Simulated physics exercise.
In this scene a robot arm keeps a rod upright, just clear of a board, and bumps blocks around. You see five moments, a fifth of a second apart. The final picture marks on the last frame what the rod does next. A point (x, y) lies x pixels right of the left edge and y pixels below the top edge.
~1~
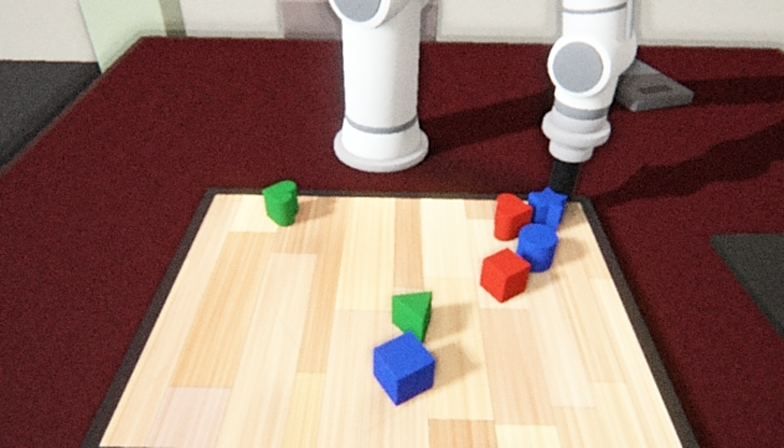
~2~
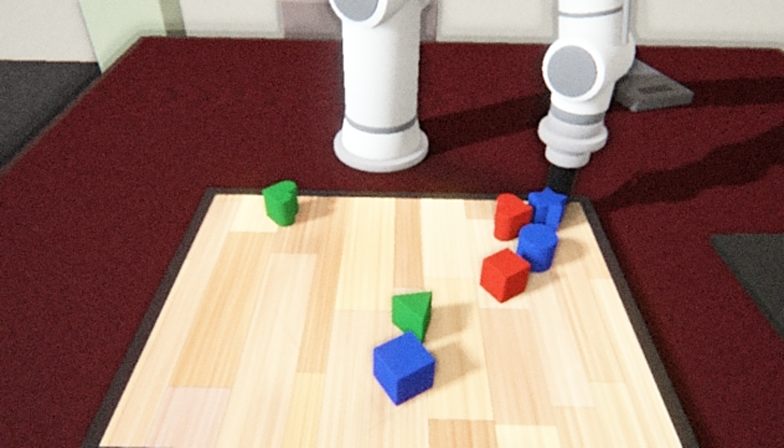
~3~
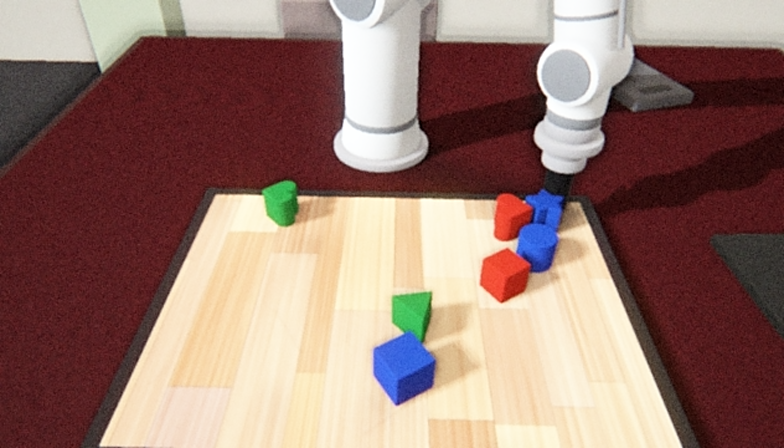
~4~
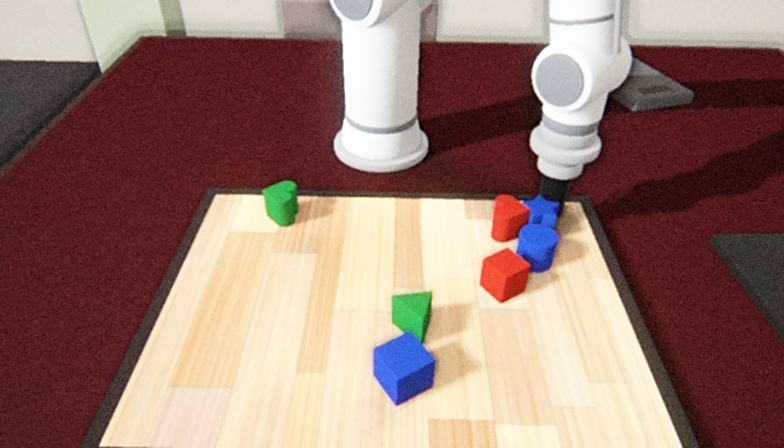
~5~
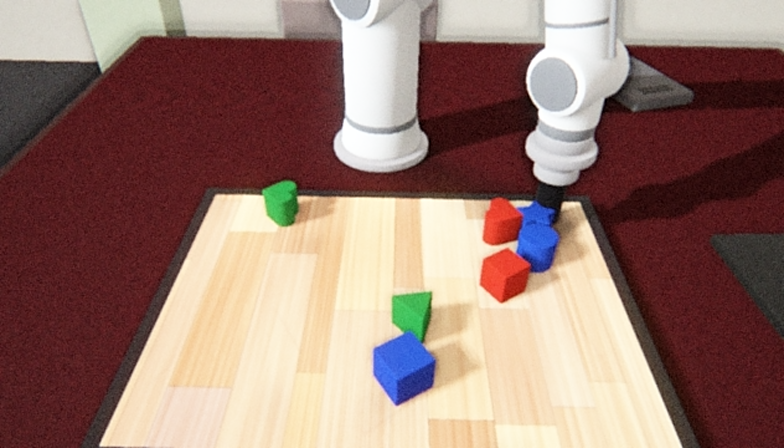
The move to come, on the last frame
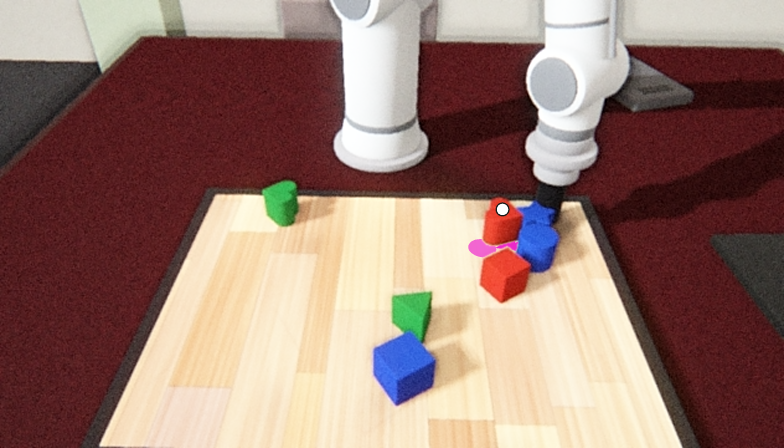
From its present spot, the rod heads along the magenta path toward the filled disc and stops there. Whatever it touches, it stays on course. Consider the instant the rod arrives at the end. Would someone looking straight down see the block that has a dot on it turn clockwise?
Yes, I think so.
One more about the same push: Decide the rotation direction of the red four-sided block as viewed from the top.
The block spins clockwise.
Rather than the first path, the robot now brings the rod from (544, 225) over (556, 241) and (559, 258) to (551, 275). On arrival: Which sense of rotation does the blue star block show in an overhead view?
Its spin: Clockwise.
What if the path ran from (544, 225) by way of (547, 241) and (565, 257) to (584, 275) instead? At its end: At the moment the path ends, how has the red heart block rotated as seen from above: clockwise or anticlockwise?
It twists clockwise.
Drawn move, from (544, 225) via (531, 238) and (509, 246), ending at (482, 248); the dot is on the red heart block.
What follows on the original path. One third of the way, rod at (533, 230); red heart block at (488, 216), turned 45° clockwise; blue star block at (523, 226); blue cylinder at (531, 248).
Two thirds of the way, rod at (510, 238); red heart block at (483, 216), turned 45° clockwise; red four-sided block at (500, 271), turned 20° clockwise; blue star block at (512, 238), turned 30° anticlockwise; blue cylinder at (531, 258).
At the end, rod at (483, 240); red heart block at (458, 214), turned 55° clockwise; red four-sided block at (500, 271), turned 20° clockwise; blue star block at (502, 240), turned 60° anticlockwise; blue cylinder at (532, 259).
